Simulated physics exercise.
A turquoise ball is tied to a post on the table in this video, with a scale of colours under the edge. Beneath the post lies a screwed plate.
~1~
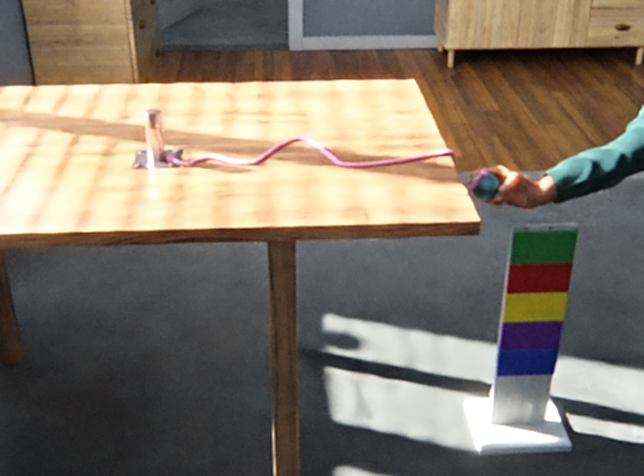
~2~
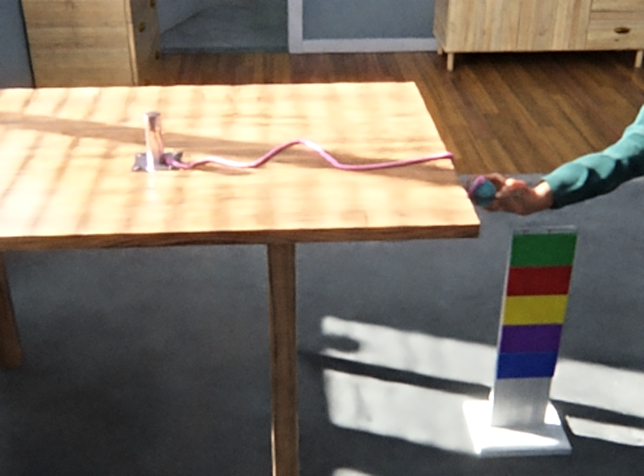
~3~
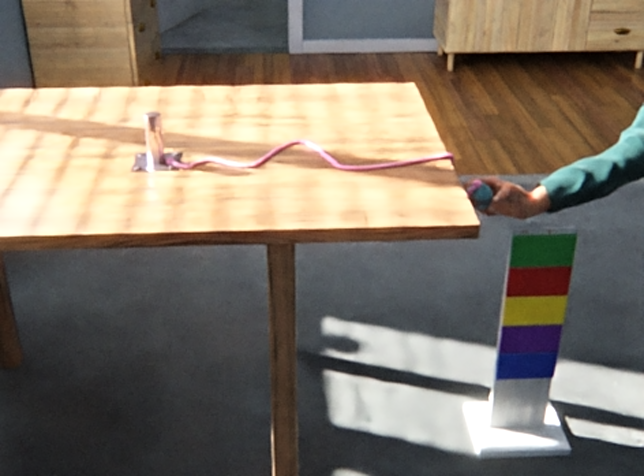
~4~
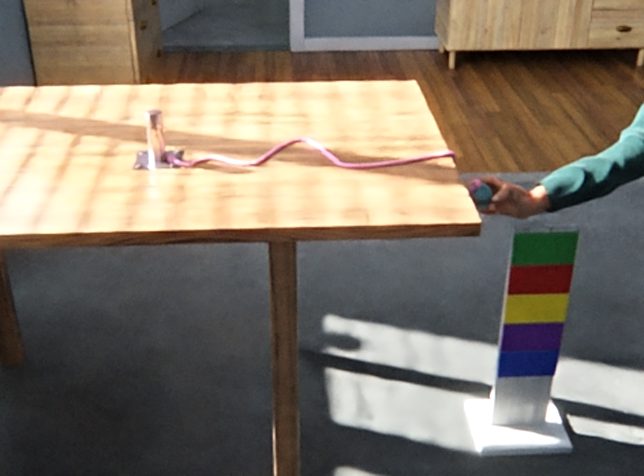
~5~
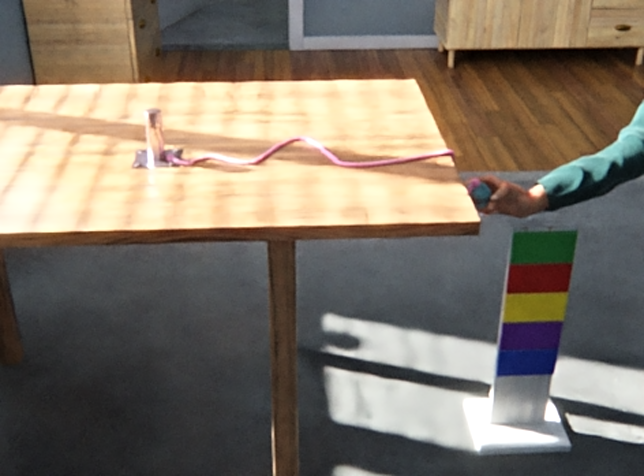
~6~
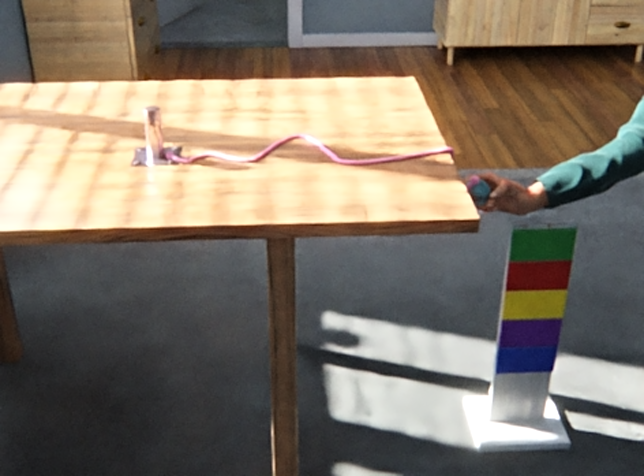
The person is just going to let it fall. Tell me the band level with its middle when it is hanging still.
That is the yellow band.
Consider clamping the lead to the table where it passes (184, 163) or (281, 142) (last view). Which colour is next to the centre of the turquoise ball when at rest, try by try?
First try yellow, second try red.
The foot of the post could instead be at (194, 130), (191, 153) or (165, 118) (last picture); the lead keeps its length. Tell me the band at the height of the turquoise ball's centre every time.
Result 1: Purple. Result 2: Purple. Result 3: Yellow.
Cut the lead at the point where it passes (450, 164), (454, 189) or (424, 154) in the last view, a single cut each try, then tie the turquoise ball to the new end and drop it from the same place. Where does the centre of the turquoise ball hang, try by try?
In order, roughly (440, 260), (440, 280) and (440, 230).
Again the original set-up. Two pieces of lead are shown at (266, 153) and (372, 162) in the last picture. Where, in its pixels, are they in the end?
They finish at (302, 150) and (445, 162) respectively.
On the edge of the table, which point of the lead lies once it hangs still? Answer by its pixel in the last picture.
The bit in question sits close to (359, 163).
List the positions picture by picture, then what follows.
In the first picture, turquoise ball (485, 187); green (544, 249); red (540, 279); yellow (536, 308); purple (532, 336); blue (528, 363).
In the second picture, turquoise ball (482, 193); lead through (193, 165) (262, 160) (315, 147) (366, 168) (442, 157).
In the third picture, turquoise ball (479, 197).
In the fourth picture, turquoise ball (478, 197); lead through (194, 163) (264, 158) (317, 145) (367, 166) (444, 155).
In the fifth picture, turquoise ball (477, 196).
In the sixth picture, turquoise ball (477, 193); lead through (192, 159) (262, 155) (315, 141) (366, 163) (442, 151).
Soon after, ball near (461, 275); level with red.
Then, ball near (419, 308); level with yellow.
Further on, ball near (441, 308); level with yellow.
At rest, ball near (435, 309); level with yellow. Its centre hangs level with the yellow band.
